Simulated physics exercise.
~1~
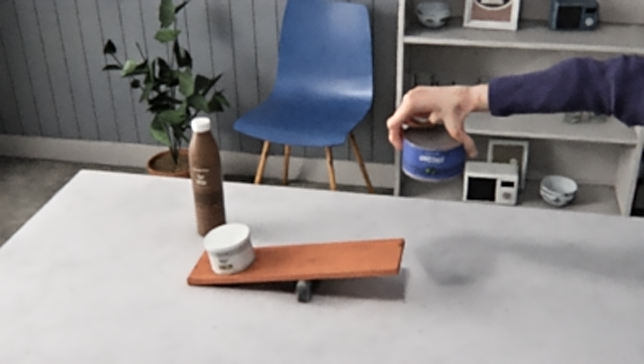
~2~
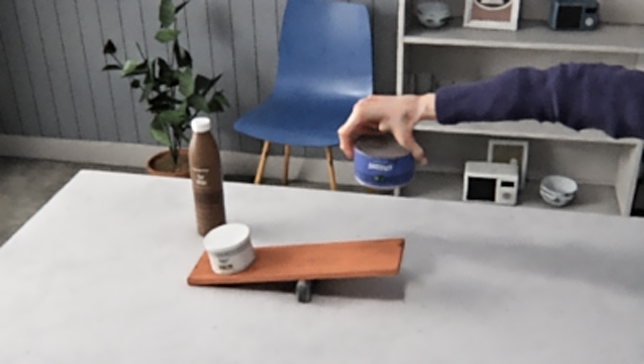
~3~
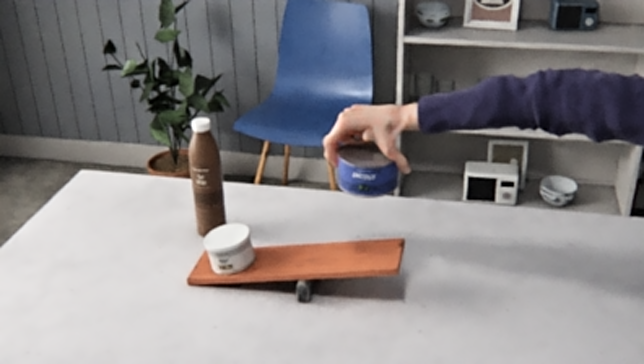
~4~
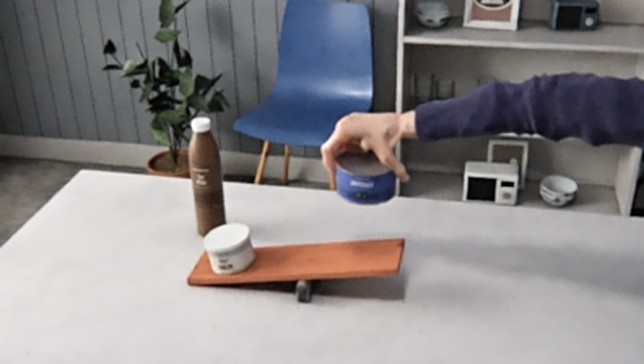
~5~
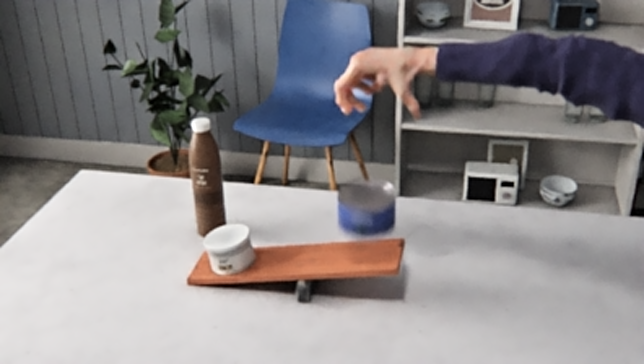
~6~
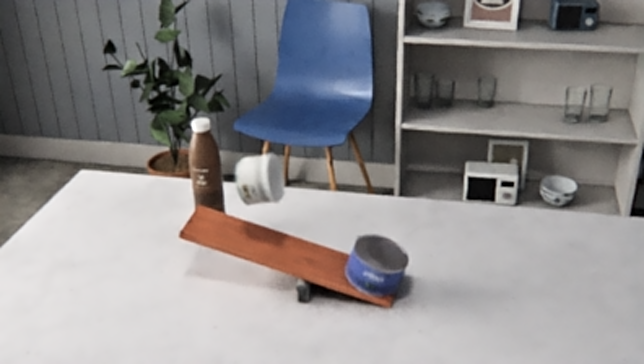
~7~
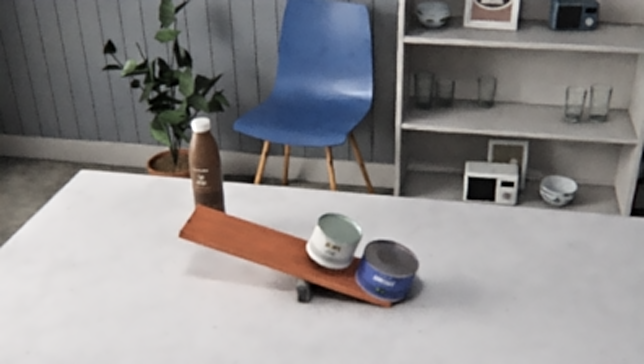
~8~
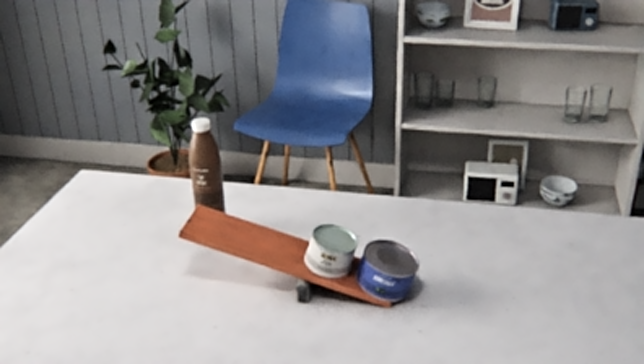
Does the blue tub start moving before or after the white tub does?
The blue tub moves before the white tub. The hand carries it left over the plank while the white tub stays still, and the white tub flies up only after the blue tub is dropped.
